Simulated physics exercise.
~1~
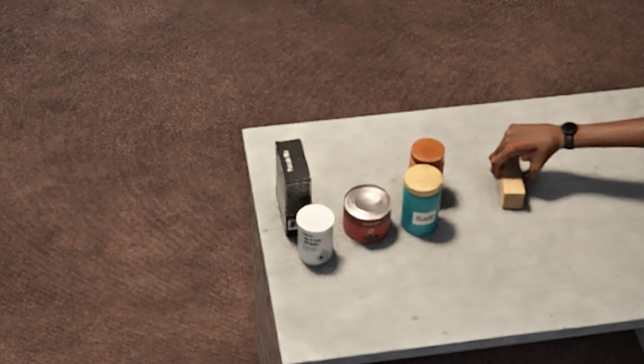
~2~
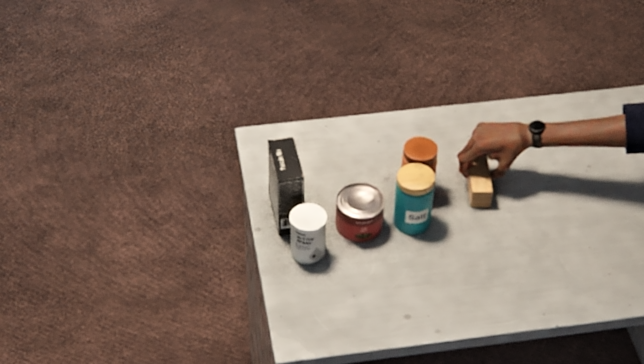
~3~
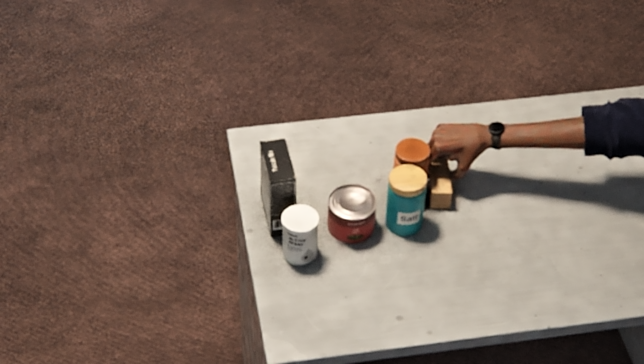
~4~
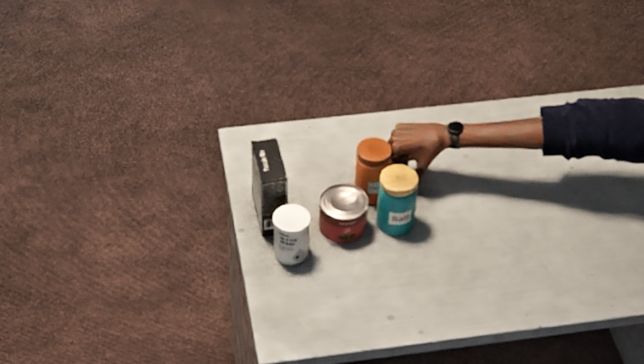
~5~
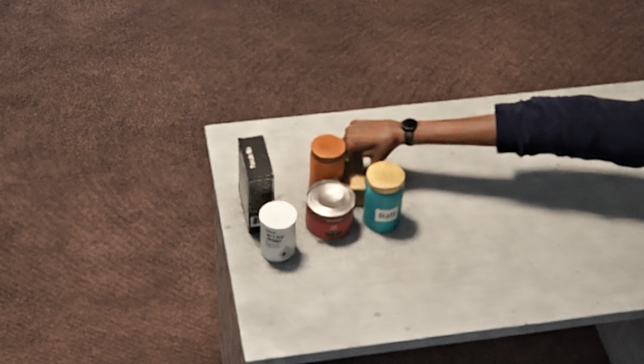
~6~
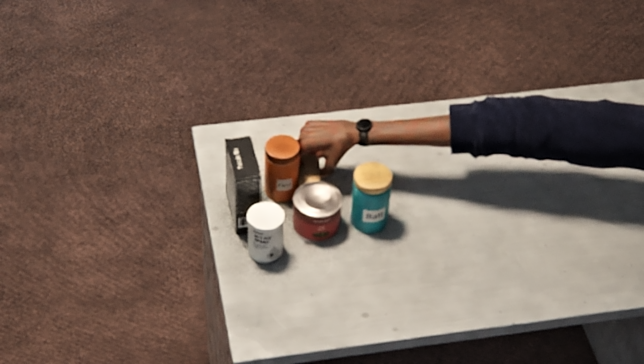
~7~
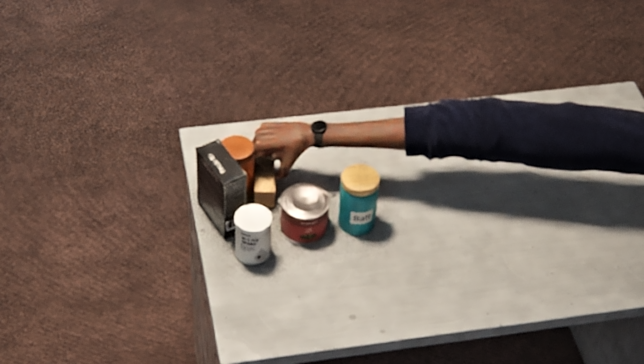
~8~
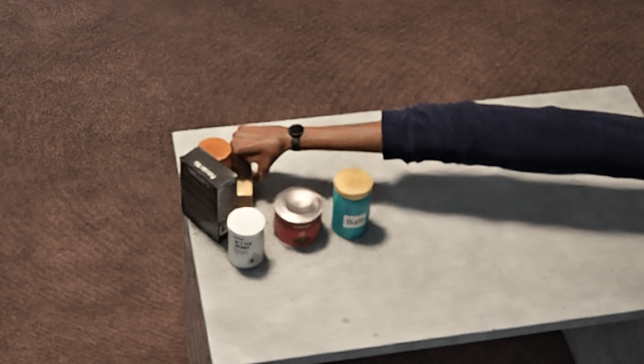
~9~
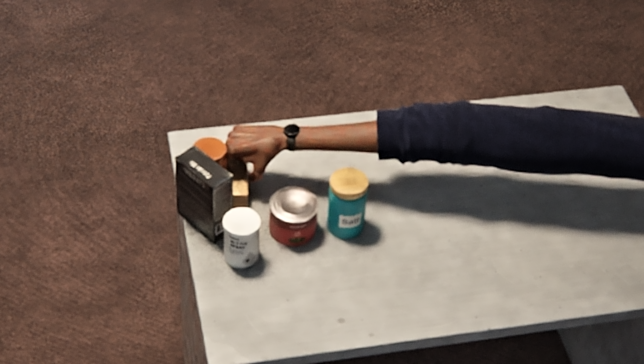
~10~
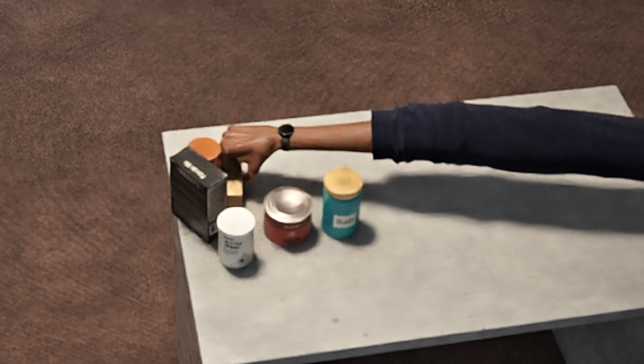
A hand wearing a dark watch slides a small tan block leftward across a pale grey tabletop, seen from above at an angle, with brown floor beyond. Near the table's left end stand a black packet, a white tin, a red tub with a silvery top, a turquoise jar with a yellow lid and, behind it, an orange jar. The block reaches the orange jar and pushes it left, behind the red tub, to the black packet. The packet shifts and turns too, and then the hand stops. Both remain upright near the edge, while the tin, tub and turquoise jar stay put.
